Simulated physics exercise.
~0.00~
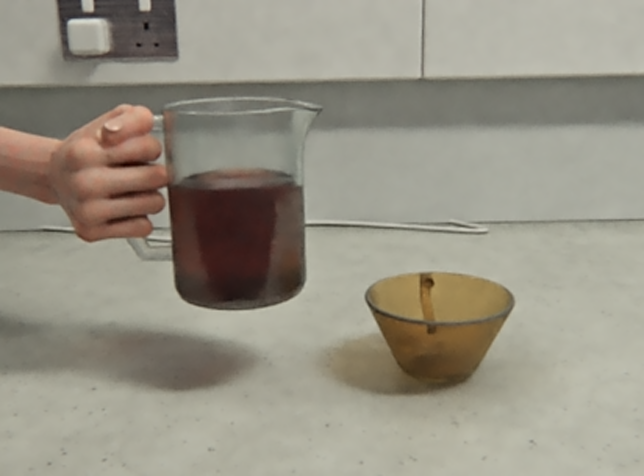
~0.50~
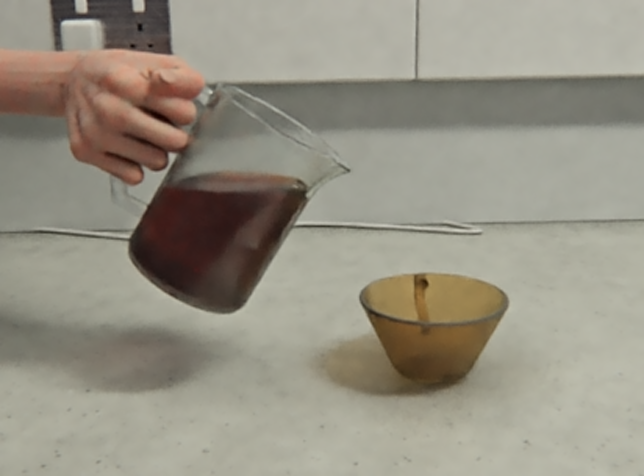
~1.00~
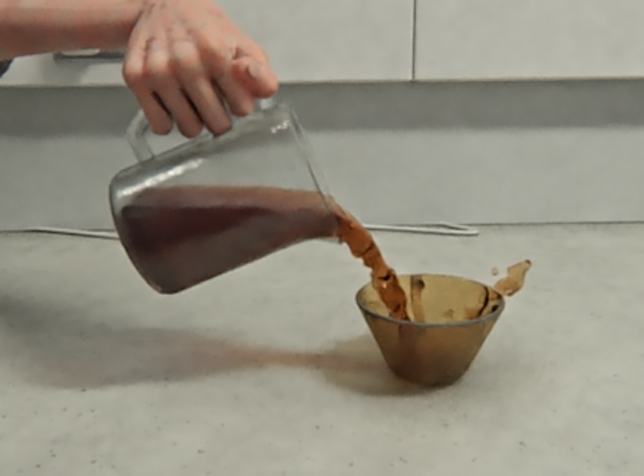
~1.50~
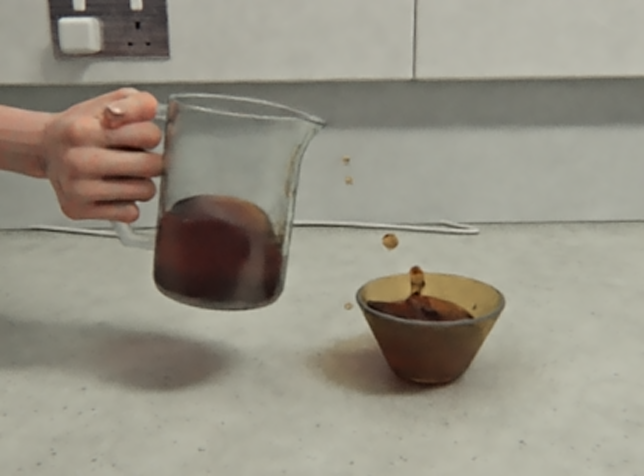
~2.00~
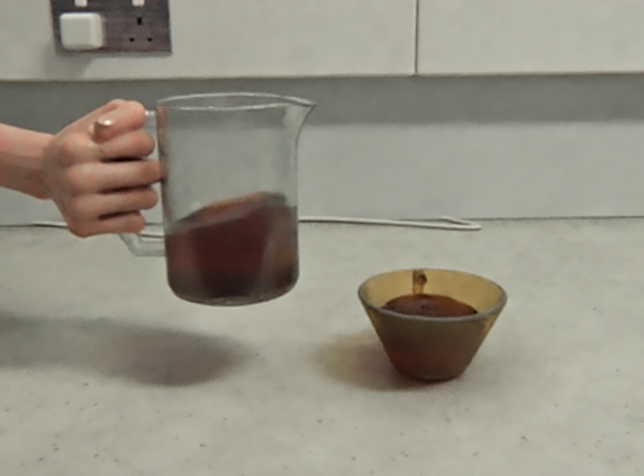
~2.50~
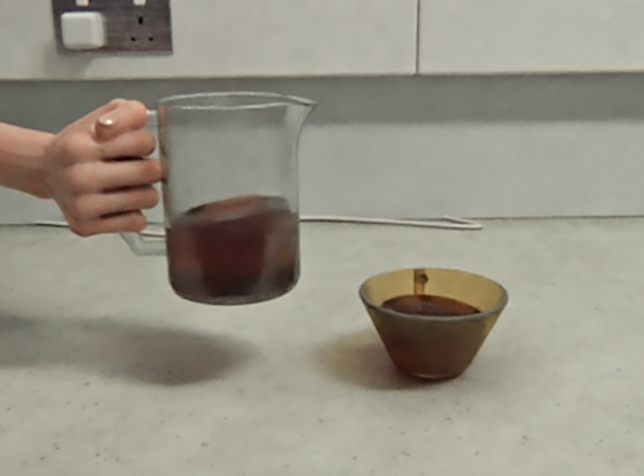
A glass pitcher of dark reddish-brown tea, gripped by a hand from the left, hovers above a pale speckled counter, seen from the front and slightly above. To its right sits a small, empty amber glass cup, with a white cable and light cabinets behind. The hand lifts and tips the pitcher rightward until tea streams from its spout into the cup, some splashing above the far rim. The pitcher swings back upright while a few drops fall and the tea sloshes. Finally, both liquids settle, leaving the cup mostly filled and the pitcher partly full, still held aloft.
